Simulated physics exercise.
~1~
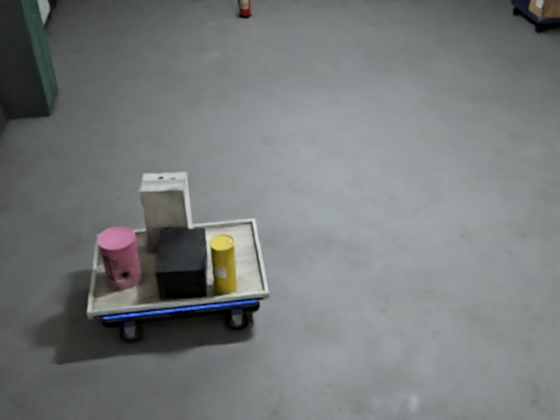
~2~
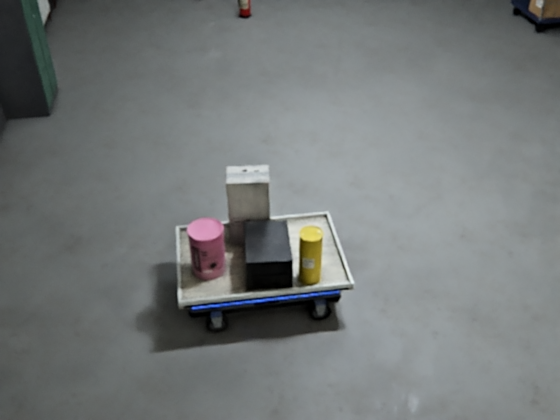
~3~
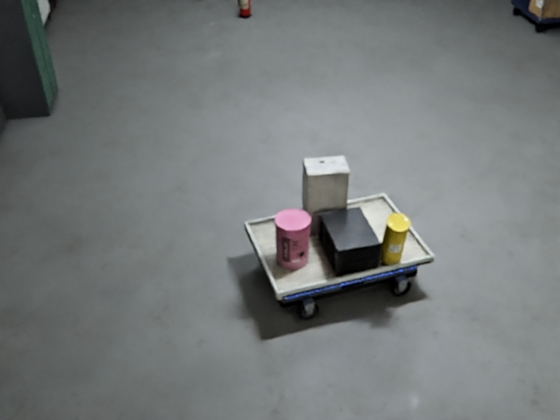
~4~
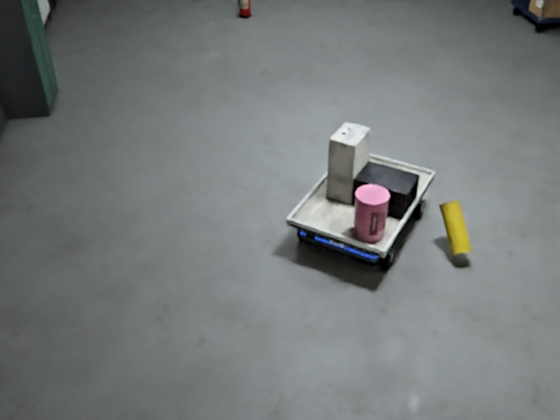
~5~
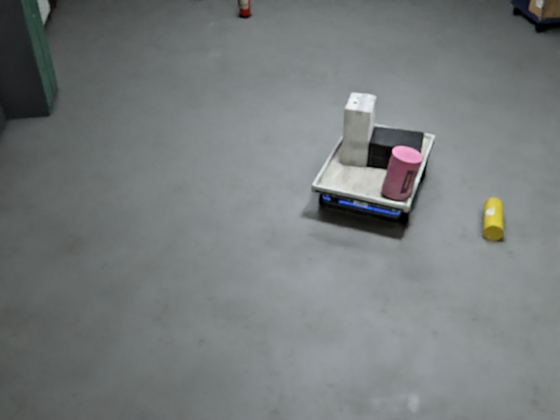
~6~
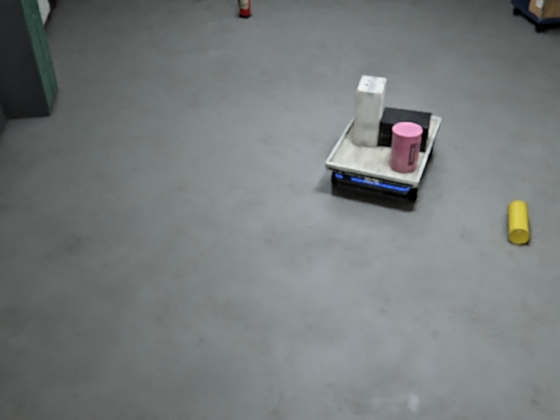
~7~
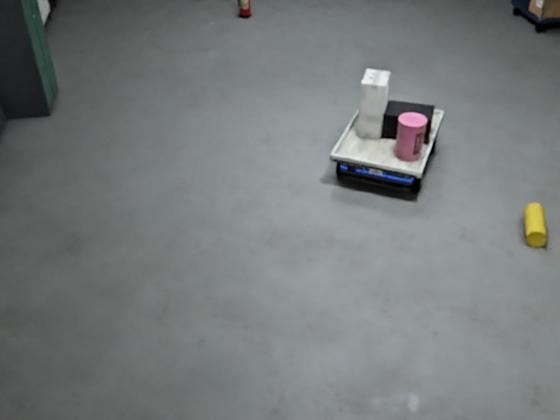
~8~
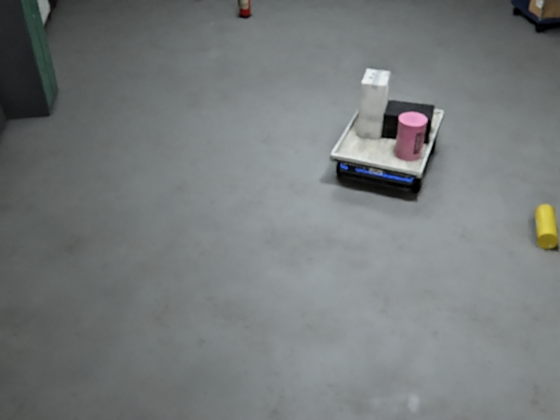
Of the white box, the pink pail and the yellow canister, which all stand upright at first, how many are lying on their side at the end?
One of them is lying on its side, the yellow canister, which has fallen off the cart onto the floor.
